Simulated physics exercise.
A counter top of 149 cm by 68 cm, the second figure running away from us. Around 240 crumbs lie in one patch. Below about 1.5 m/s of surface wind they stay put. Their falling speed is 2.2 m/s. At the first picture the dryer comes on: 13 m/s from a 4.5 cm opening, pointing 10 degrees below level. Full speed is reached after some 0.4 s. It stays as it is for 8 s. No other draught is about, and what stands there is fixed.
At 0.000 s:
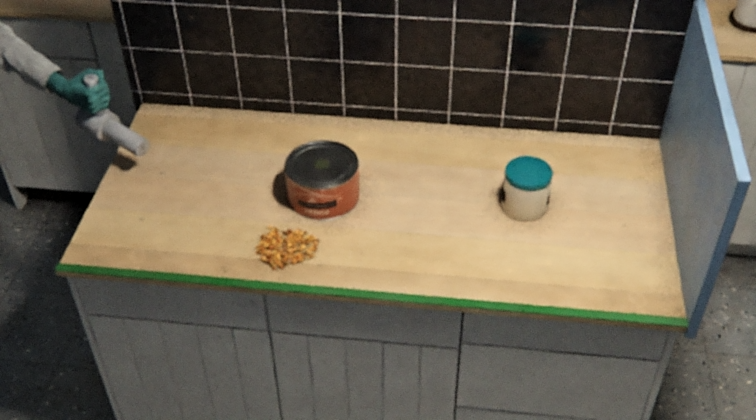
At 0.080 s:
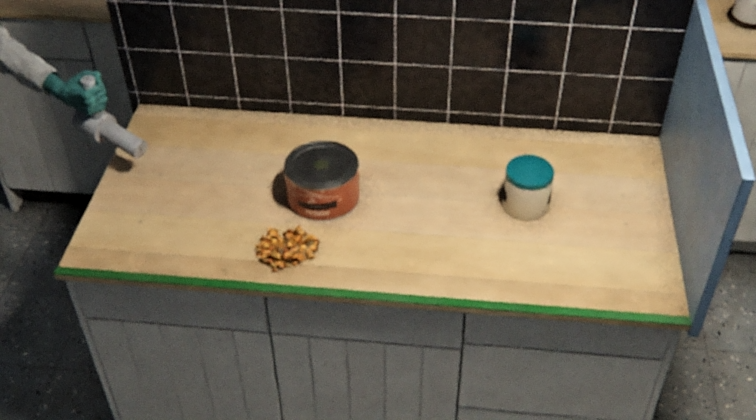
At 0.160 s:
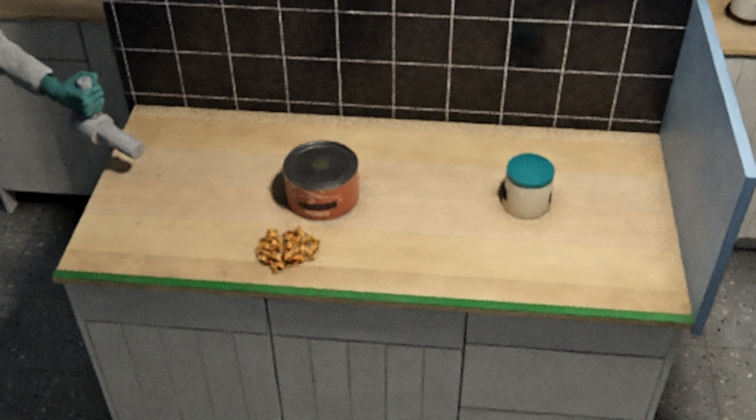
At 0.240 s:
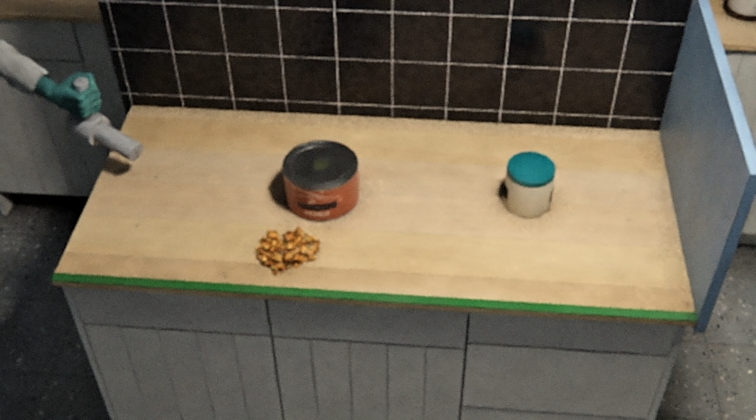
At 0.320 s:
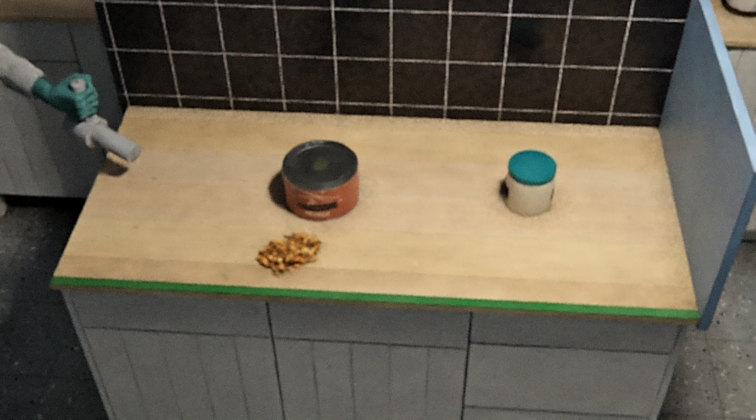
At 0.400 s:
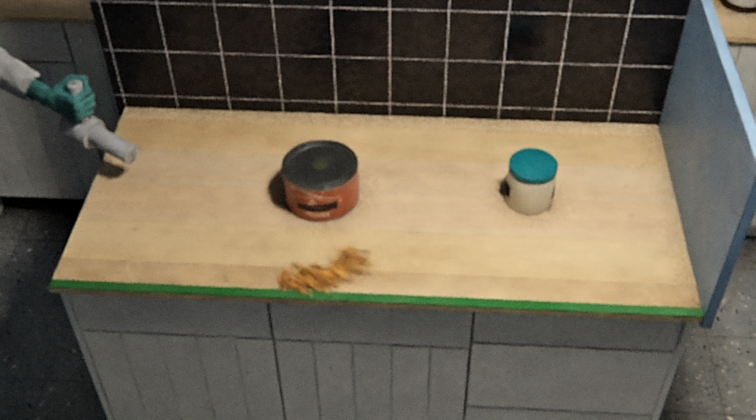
Gloved hand holding a dryer at the left of a wooden counter, crumbs lying still, then sliding right towards the green edge.
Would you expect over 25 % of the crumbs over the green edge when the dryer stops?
As for a quarter going over the green edge: Yes.
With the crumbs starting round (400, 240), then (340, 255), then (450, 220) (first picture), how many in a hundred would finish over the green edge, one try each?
In turn about 25 %, 80 %, 0 %.
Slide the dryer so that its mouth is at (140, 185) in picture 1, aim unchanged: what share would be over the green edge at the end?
Then about 30 %.
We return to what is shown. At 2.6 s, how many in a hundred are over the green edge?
About 100 %.
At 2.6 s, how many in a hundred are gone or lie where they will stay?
About 100 %.
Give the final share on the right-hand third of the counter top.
Near 2 %.
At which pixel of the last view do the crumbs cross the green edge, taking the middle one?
Near (368, 302).
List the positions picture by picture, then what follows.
In the first frame, the middle of the crumbs is near (290, 245), none has stirred yet and the mouth of the dryer is at (143, 149).
In the second frame, the middle of the crumbs is near (290, 246), none has stirred yet and the green edge is centred on (363, 299).
In the third frame, the middle of the crumbs is near (290, 247), none has stirred yet, the top of a large tin is at (321, 164) and the top of a jar is at (531, 168).
In the fourth frame, the middle of the crumbs is near (290, 247) and none has stirred yet.
In the fifth frame, the middle of the crumbs is near (291, 255), the farthest in sight from the dryer is at (316, 259) and about 10 % have left their places.
In the sixth frame, the middle of the crumbs is near (328, 273), the farthest in sight from the dryer is at (388, 276) and all have left their places.
After 1.6 s, 97 % are over the green edge; 97 % have settled or left.
After 2.6 s, 98 % are over the green edge; 98 % have settled or left.
After 4.4 s, 98 % are over the green edge; 98 % have settled or left.
After 8.0 s, at the end, 98 % are over the green edge.
